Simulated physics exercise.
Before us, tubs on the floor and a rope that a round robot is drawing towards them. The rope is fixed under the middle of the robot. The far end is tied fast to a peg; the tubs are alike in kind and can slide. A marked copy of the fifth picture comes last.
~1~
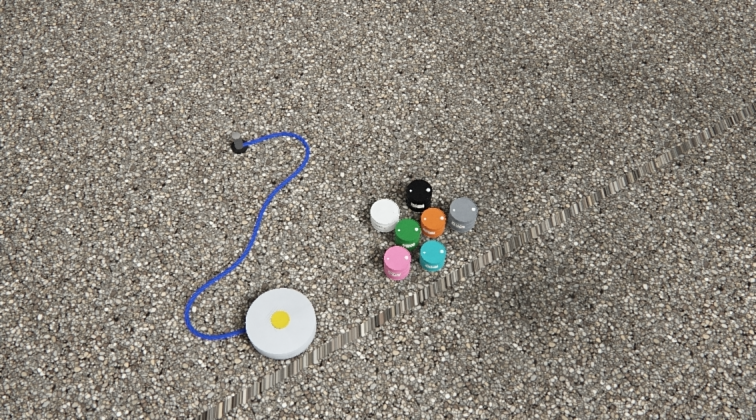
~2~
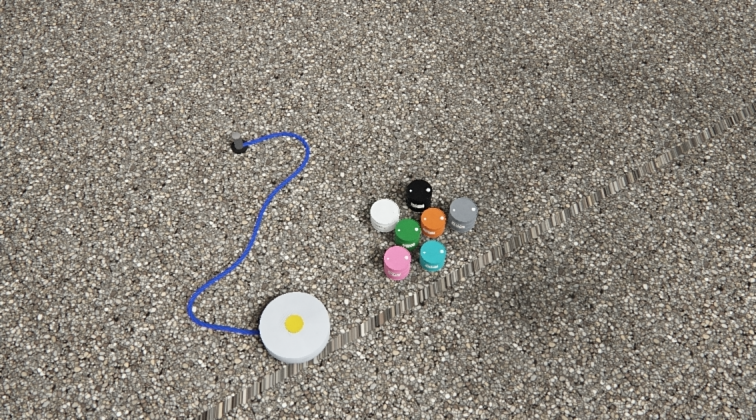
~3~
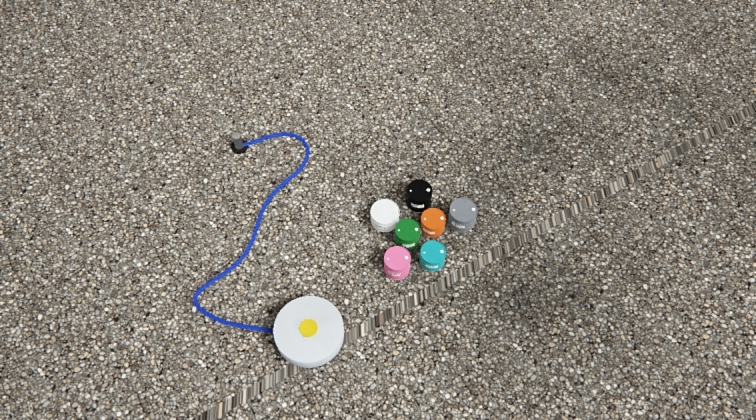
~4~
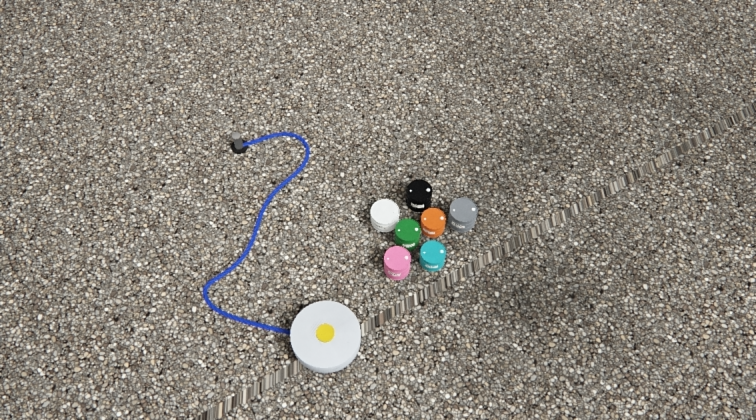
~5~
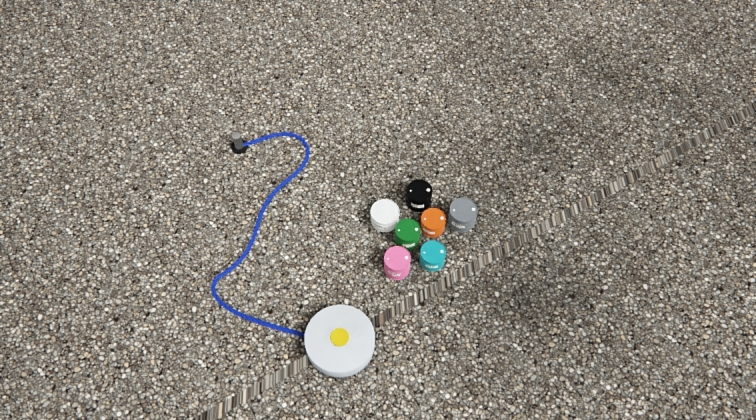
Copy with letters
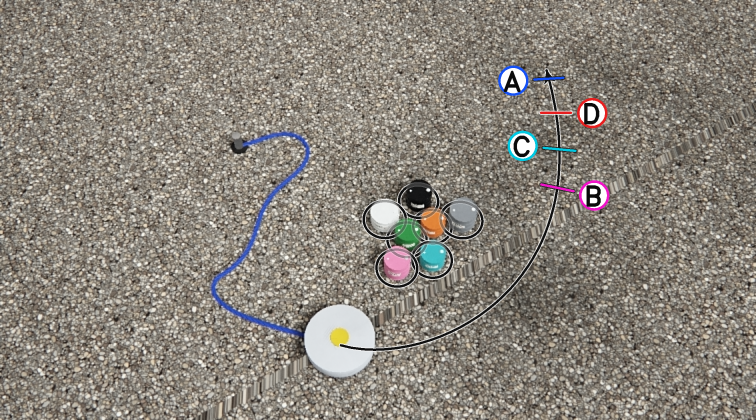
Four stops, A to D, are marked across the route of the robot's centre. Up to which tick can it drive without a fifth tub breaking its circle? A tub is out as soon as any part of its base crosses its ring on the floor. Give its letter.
As far as tick B.
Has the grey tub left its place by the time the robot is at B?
No.
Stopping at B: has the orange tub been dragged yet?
No.
On the copy, A at (549, 79); B at (557, 188); C at (559, 149); D at (556, 113); the route from (341, 345) via (542, 242) to (546, 70).
On B. First, robot (455, 327).
Then, robot (534, 255).
Finally, robot (560, 182); green tub (410, 227); turquoise tub (429, 243); pink tub (404, 248); three over the rings.
By contrast, A has seven over the rings; C has six over the rings; D has seven over the rings.
